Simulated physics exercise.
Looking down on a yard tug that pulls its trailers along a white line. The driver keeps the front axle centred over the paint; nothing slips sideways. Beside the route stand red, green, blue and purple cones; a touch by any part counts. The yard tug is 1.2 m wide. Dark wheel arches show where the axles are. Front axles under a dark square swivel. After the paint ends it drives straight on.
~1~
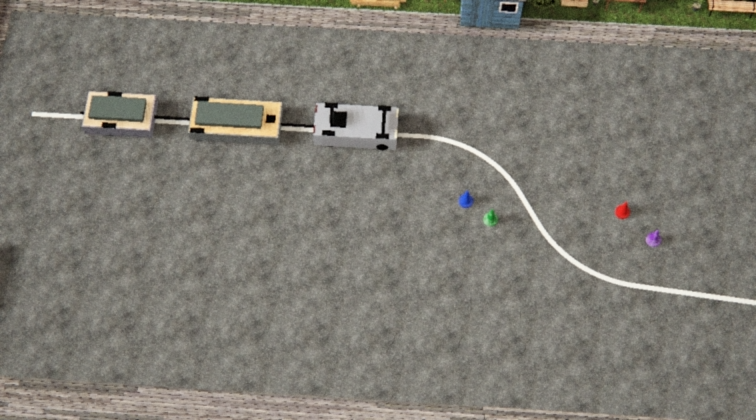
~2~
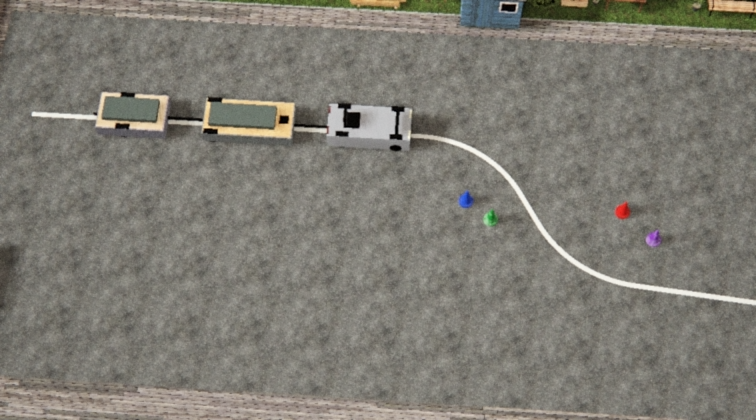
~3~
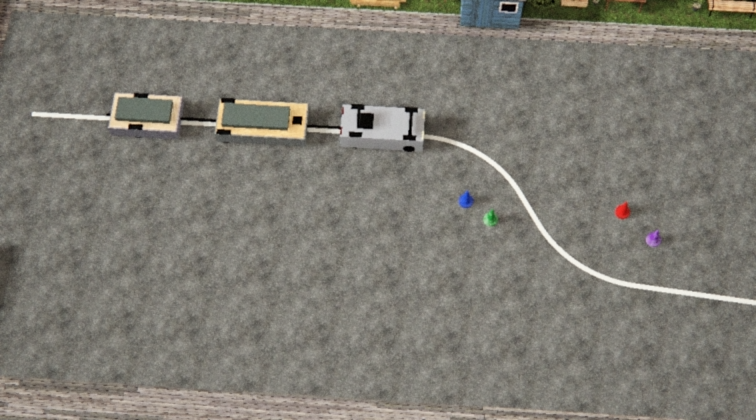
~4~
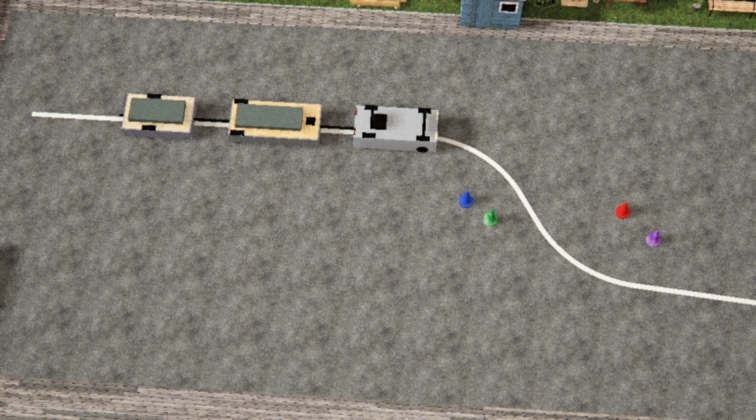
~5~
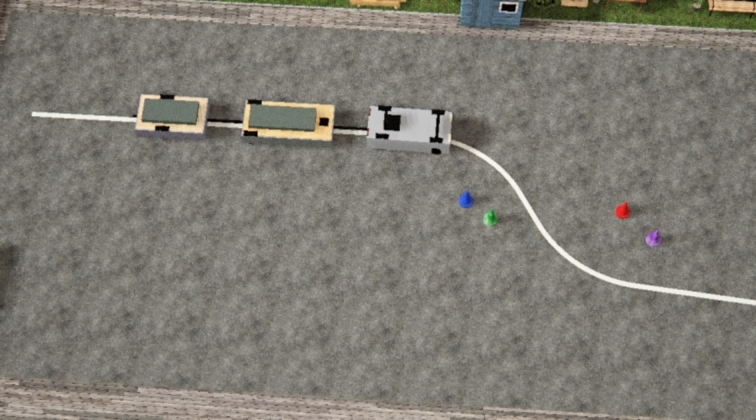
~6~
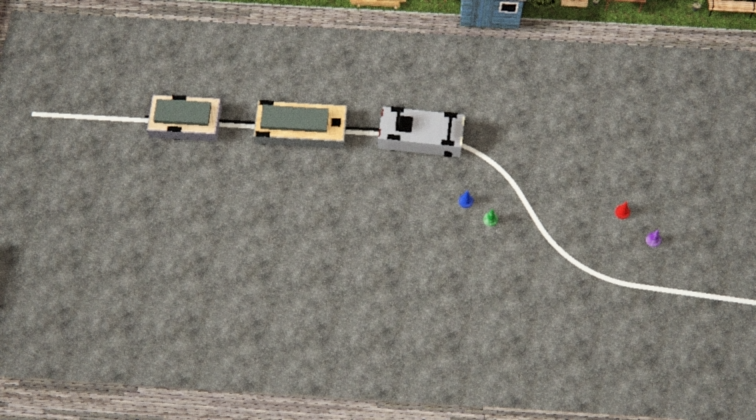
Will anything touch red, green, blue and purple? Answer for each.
The red one escapes; the green one gets struck; the blue one gets knocked; the purple one escapes.
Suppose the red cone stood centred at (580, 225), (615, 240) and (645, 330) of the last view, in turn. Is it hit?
First struck, second struck, third missed.
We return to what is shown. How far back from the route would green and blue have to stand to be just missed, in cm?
About: Green 20, blue 30.
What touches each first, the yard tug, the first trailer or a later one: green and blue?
Green: Trailer one, blue: The first trailer.
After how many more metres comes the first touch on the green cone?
About 7.5 m.
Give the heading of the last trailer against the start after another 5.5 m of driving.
Some 5°.
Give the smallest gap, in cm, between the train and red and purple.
To spare: Red 70, purple 10.
After another 6.9 m, the last axle is at (368, 131) of the last picture, 25 cm off the line; the first trailer has hit blue.
After another 7.4 m, the last axle is at (383, 135) of the last picture, 35 cm off the line; the first trailer has hit green.
After another 16.0 m, the last axle is at (614, 248) of the last picture, 80 cm off the line; red has been passed with 70 cm to spare.
After another 17.3 m, the last axle is at (653, 261) of the last picture, 65 cm off the line; purple has been passed with 10 cm to spare.
After another 21.6 m, the last axle is out of the picture, 20 cm off the line; 2 of 4 struck in all.
